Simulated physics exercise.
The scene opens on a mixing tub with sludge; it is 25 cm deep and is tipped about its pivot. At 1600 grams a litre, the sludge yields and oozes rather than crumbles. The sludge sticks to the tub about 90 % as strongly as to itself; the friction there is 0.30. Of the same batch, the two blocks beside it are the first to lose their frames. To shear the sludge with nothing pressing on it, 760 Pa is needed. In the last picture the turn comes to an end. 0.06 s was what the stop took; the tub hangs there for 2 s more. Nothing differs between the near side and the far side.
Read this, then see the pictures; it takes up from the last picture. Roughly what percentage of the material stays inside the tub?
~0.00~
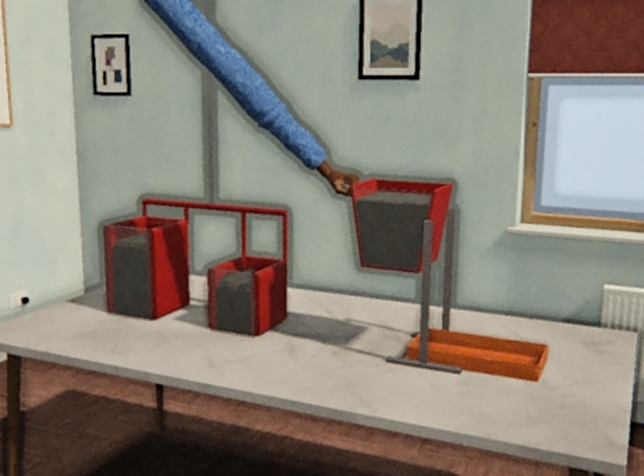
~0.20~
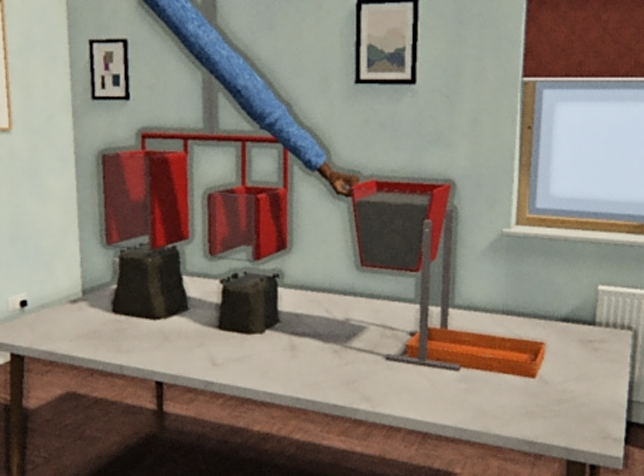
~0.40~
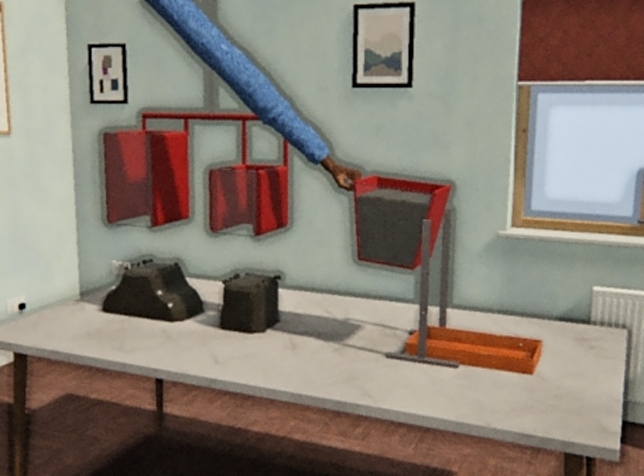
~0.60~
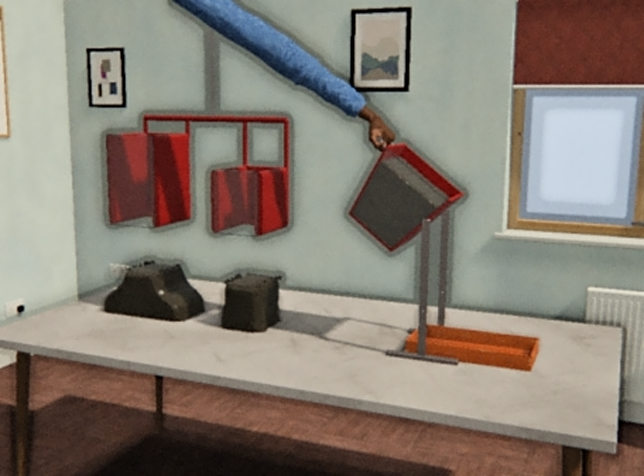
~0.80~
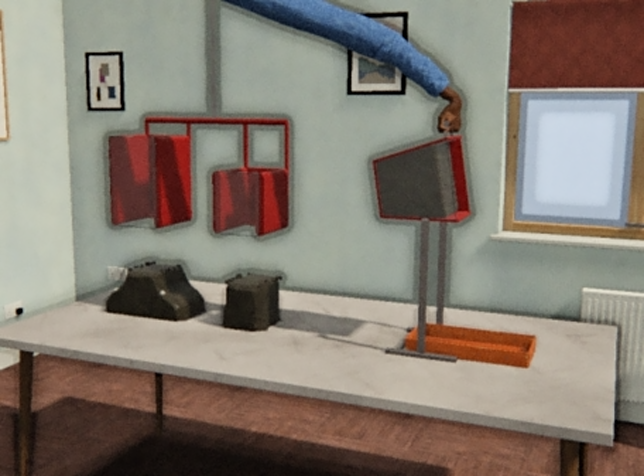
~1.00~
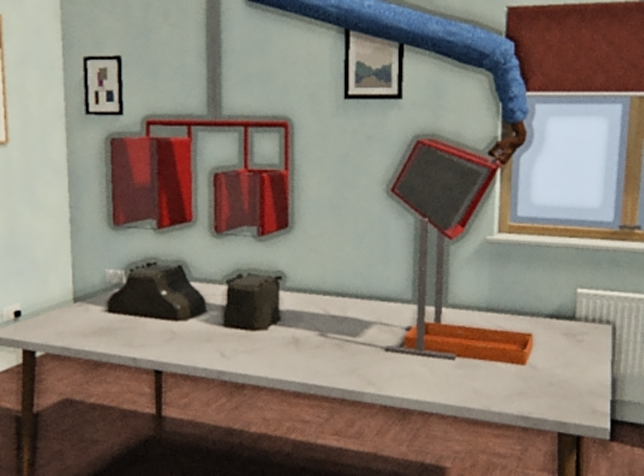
0 %.
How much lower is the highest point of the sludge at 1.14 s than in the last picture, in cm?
I reckon it's close to 8 cm.
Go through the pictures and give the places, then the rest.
The first picture shows handle-side rim at (353, 187), tilt 0 degrees; crest of the sludge at (419, 204); block heights 28 cm, 18 cm (left to right).
The second picture shows handle-side rim at (353, 187), tilt 0 degrees; crest of the sludge at (418, 204); block heights 25 cm, 18 cm (left to right).
The third picture shows handle-side rim at (356, 182), tilt 4 degrees; crest of the sludge at (362, 196); block heights 18 cm, 18 cm (left to right).
The fourth picture shows handle-side rim at (388, 148), tilt 38 degrees; crest of the sludge at (384, 163); block heights 18 cm, 17 cm (left to right).
The fifth picture shows handle-side rim at (447, 140), tilt 81 degrees; crest of the sludge at (435, 147); block heights 18 cm, 17 cm (left to right).
The sixth picture shows handle-side rim at (491, 170), tilt 117 degrees; crest of the sludge at (424, 148); block heights 18 cm, 17 cm (left to right).
After 1.14 s, the tub is at 117 degrees and holds 62 %.
After 1.31 s, the tub is at 117 degrees and holds 0 %.
After 1.48 s, the tub is at 117 degrees and holds 0 %.
After 1.65 s, the tub is at 117 degrees and holds 0 %.
After 3.00 s, the tub is at 117 degrees and holds 0 %.
